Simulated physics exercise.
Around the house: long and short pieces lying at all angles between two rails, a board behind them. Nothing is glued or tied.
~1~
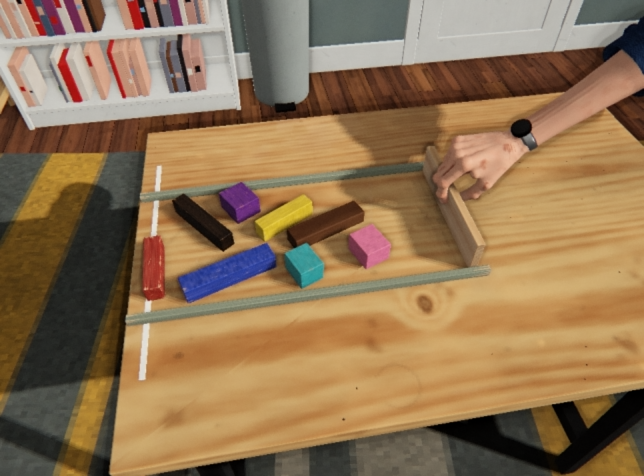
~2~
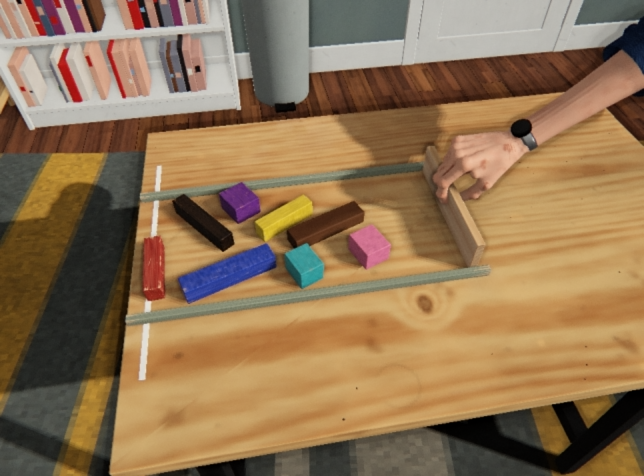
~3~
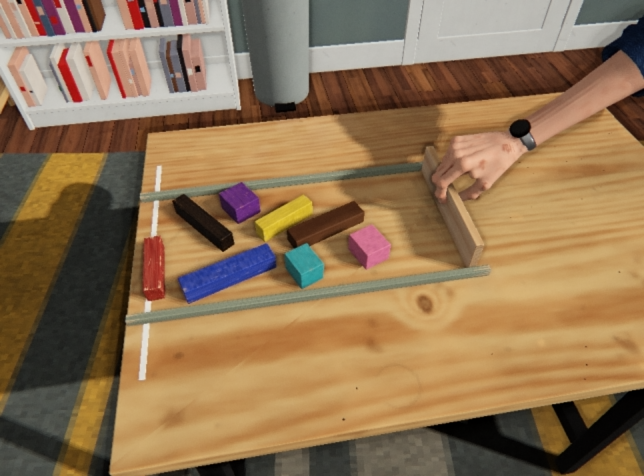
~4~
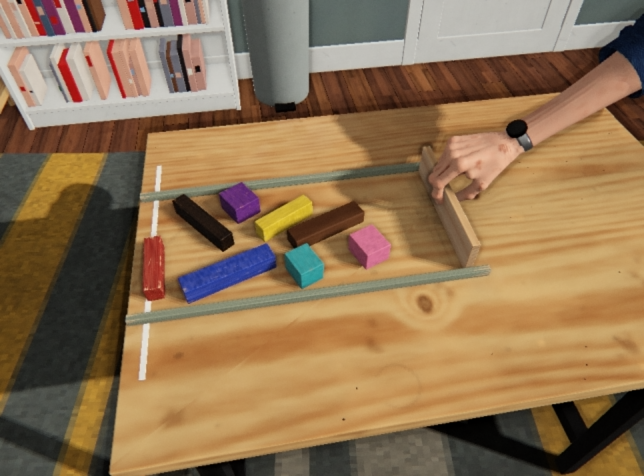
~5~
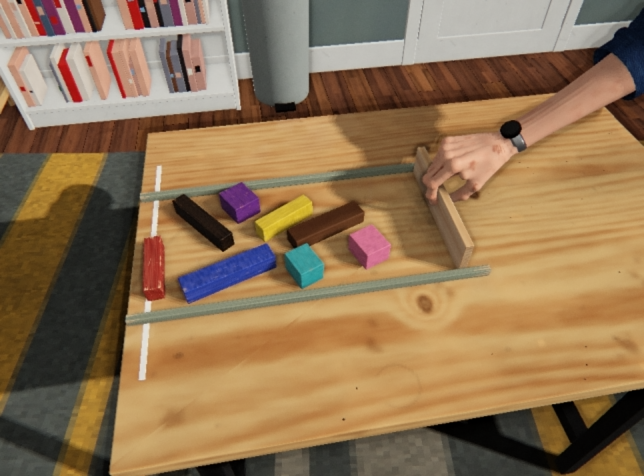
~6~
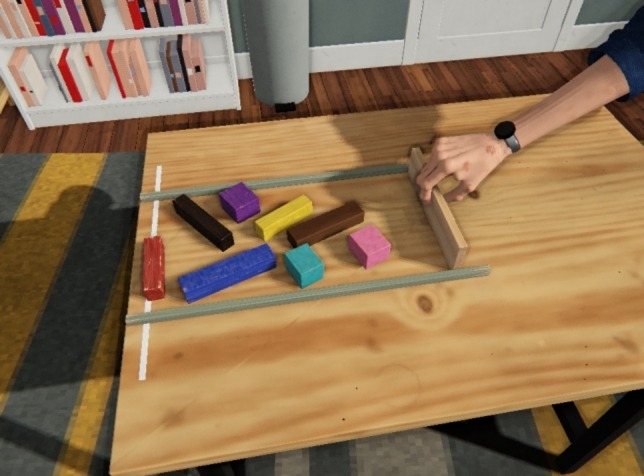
A hand wearing a dark watch holds a wooden board upright between two rails on a table, at first barely moving. It then slides the board slightly left toward the scattered colored blocks, which all stay still, with the red one lying across a white line at the left.
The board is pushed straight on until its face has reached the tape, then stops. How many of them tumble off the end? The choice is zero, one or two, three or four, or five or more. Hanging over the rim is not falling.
As it turns out, the number that fall off is five or more.
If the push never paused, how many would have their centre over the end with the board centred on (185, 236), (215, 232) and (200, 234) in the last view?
Place by place, 3, 1 and 2.
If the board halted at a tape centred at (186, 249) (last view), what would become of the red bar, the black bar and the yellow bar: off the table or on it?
The red bar comes down; the black bar goes over; the yellow bar remains up.
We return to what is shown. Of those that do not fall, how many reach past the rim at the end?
It comes to 2.
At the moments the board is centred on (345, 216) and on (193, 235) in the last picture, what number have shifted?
2 and 8.
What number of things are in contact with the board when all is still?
It touches 2.
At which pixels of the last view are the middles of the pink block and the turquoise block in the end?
About (133, 275), and the other about (128, 301).
Soon after, none off yet; red bar moving near (150, 268); black bar at rest near (203, 222); blue bar displaced a little near (204, 282).
In the end, the number that fall off is five or more; gone, brown stick, yellow bar, purple block, blue bar, black bar and red bar.
